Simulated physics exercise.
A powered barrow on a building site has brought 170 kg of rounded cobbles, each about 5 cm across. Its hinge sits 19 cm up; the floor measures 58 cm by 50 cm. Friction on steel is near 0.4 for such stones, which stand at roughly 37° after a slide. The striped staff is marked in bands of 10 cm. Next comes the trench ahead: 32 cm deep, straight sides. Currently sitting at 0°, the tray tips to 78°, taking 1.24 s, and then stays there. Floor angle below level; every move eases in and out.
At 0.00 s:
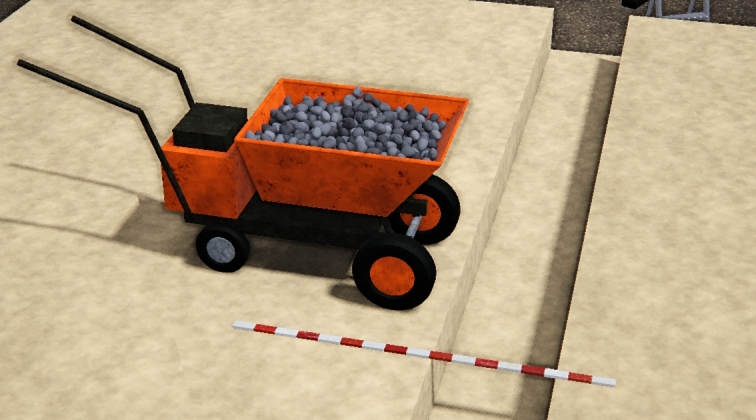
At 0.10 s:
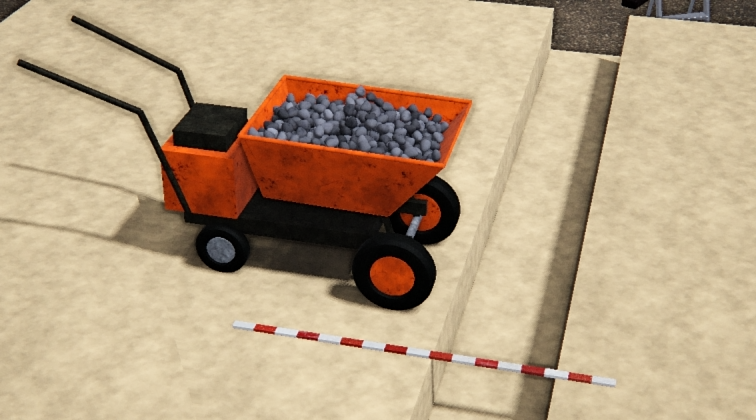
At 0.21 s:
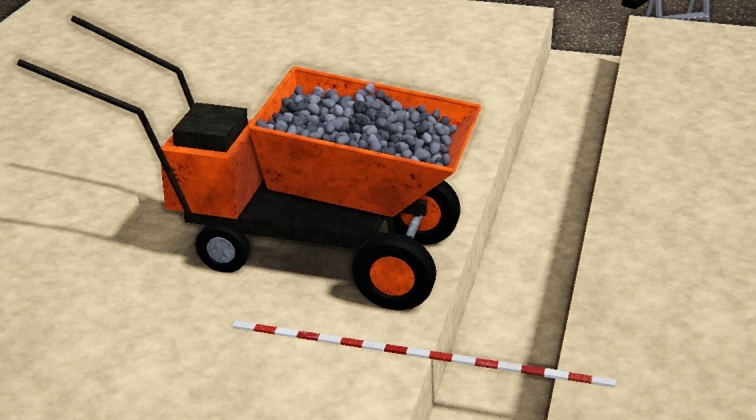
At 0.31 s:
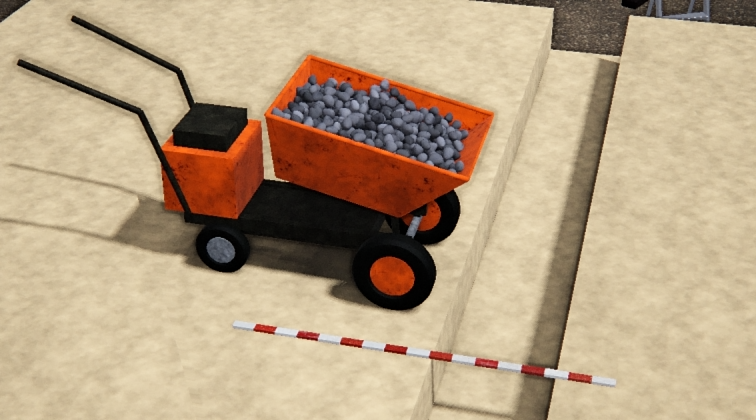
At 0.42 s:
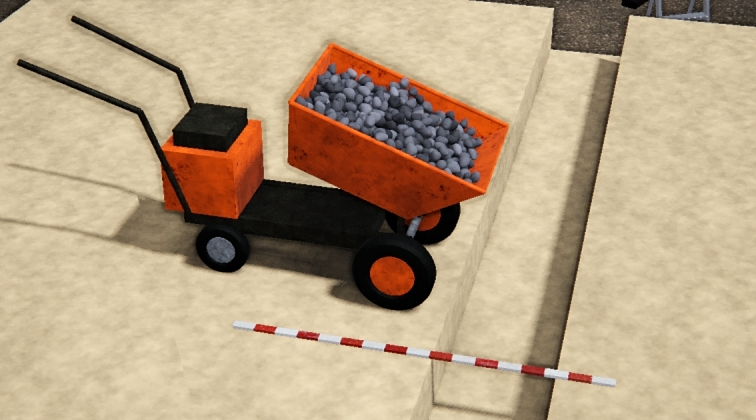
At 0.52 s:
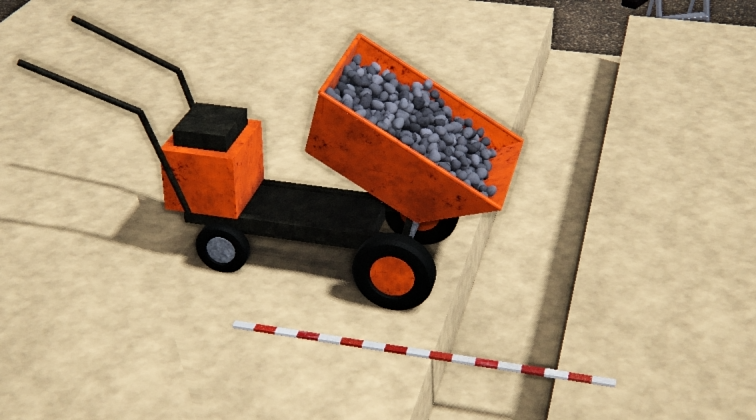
The orange tray of a small barrow, loaded with rounded grey stones, tilts slowly and then more steeply toward the right, its left end rising off the black chassis while the wheels stay still beside a red-and-white pole.
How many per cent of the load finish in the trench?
About 47 per cent.
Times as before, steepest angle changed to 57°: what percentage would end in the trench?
Then close to 35 per cent.
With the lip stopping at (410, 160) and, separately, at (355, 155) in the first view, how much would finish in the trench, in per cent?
About 80 per cent from the first spot, about 100 from the second.
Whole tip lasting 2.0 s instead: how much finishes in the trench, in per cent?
Close to 55 percent, then.
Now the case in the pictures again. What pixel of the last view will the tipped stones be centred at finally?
Somewhere near pixel (584, 296).
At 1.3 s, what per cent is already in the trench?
Around 20 per cent of it, at that instant.
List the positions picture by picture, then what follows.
In the first picture, lip at (440, 165), floor tilted 0°, highest stones at (358, 112).
In the second picture, the tray is at 2°, its lip at (444, 166); the top of the load is at (350, 110); the stones move at 0.3 m/s on average.
In the third picture, lip at (454, 171), floor tilted 6°, highest stones at (338, 105); the stones move at 0.5 m/s on average.
In the fourth picture, lip at (468, 180), floor tilted 12°, highest stones at (322, 94); the stones move at 0.7 m/s on average.
In the fifth picture, lip at (485, 193), floor tilted 20°, highest stones at (333, 84); the stones move at 0.8 m/s on average.
In the sixth picture, lip at (501, 209), floor tilted 30°, highest stones at (356, 74); the stones move at 0.9 m/s on average.
After 0.9 s the floor is at 66°; 99 % in the tray, 1 % in the trench; the foremost stones are at (559, 259).
After 1.3 s the floor is at 78°; 44 % in the tray, 19 % in the trench, 37 % past the trench; the foremost stones are at (703, 314).
After 1.7 s the floor is at 78°; 12 % in the tray, 34 % in the trench, 54 % past the trench; the foremost stones are past the picture's edge.
After 3.6 s the floor is at 78°; 0 % in the tray, 47 % in the trench, 53 % past the trench; the foremost stones are past the picture's edge.
